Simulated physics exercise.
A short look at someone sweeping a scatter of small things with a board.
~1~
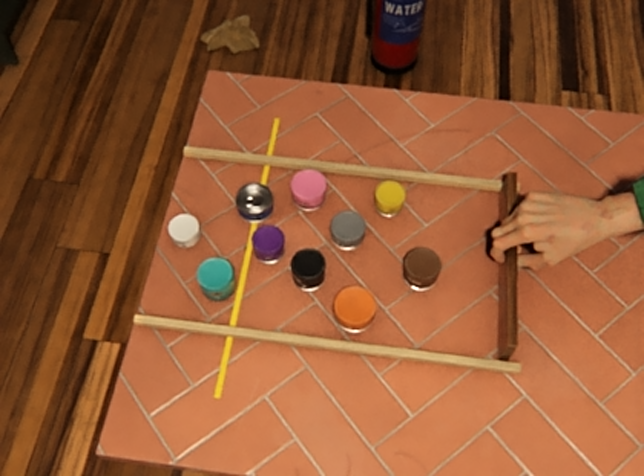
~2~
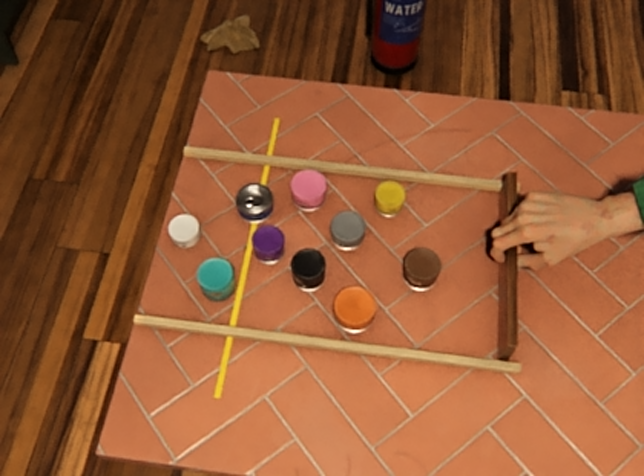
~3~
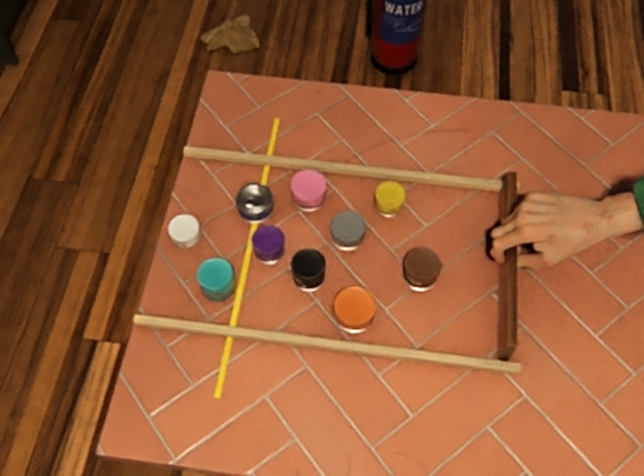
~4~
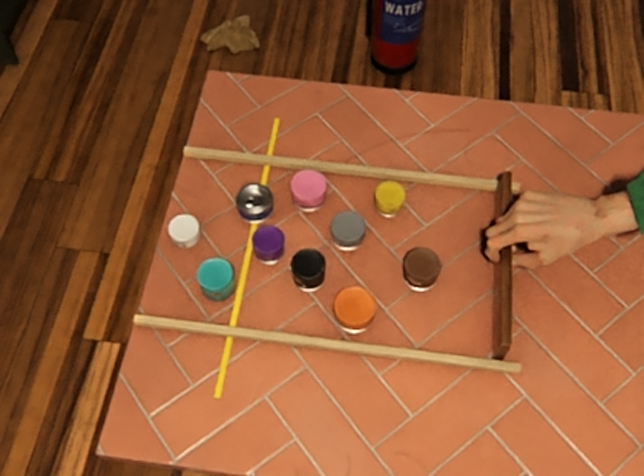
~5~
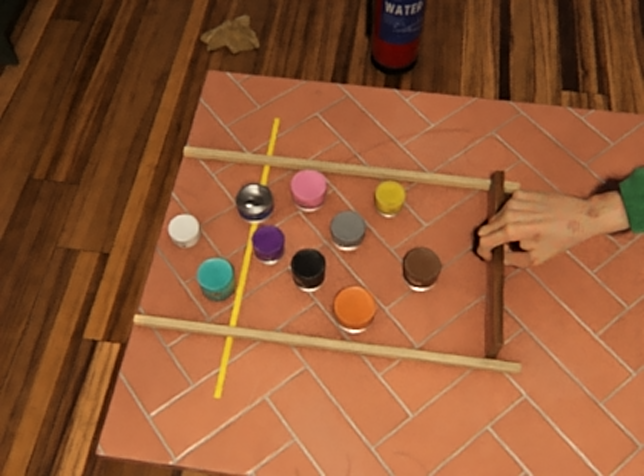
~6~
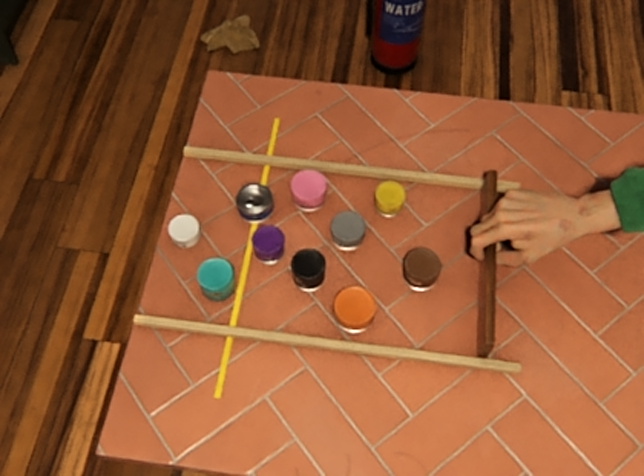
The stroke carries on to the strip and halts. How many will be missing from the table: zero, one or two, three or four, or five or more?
Outcome: The number that fall off is zero.
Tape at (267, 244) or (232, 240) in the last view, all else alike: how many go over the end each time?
It would be 0 and 1.
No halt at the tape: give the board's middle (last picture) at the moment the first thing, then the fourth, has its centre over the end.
At (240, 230) for the first, at (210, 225) for the fourth.
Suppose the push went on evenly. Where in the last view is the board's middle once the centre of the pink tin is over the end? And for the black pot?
About (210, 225), and (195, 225) for the other.
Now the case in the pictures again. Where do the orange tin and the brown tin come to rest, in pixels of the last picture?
The orange tin stops around (217, 297); the brown tin around (231, 243).
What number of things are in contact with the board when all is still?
In contact: 4.
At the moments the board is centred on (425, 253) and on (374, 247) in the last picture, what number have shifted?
First 1, then 3.
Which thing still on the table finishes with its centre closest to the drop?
Foremost is the white tub.
A little later, none off yet; white tub at rest near (185, 231); turquoise tub at rest near (217, 280); blue pot at rest near (255, 203).
When it is over, the number that fall off is zero.
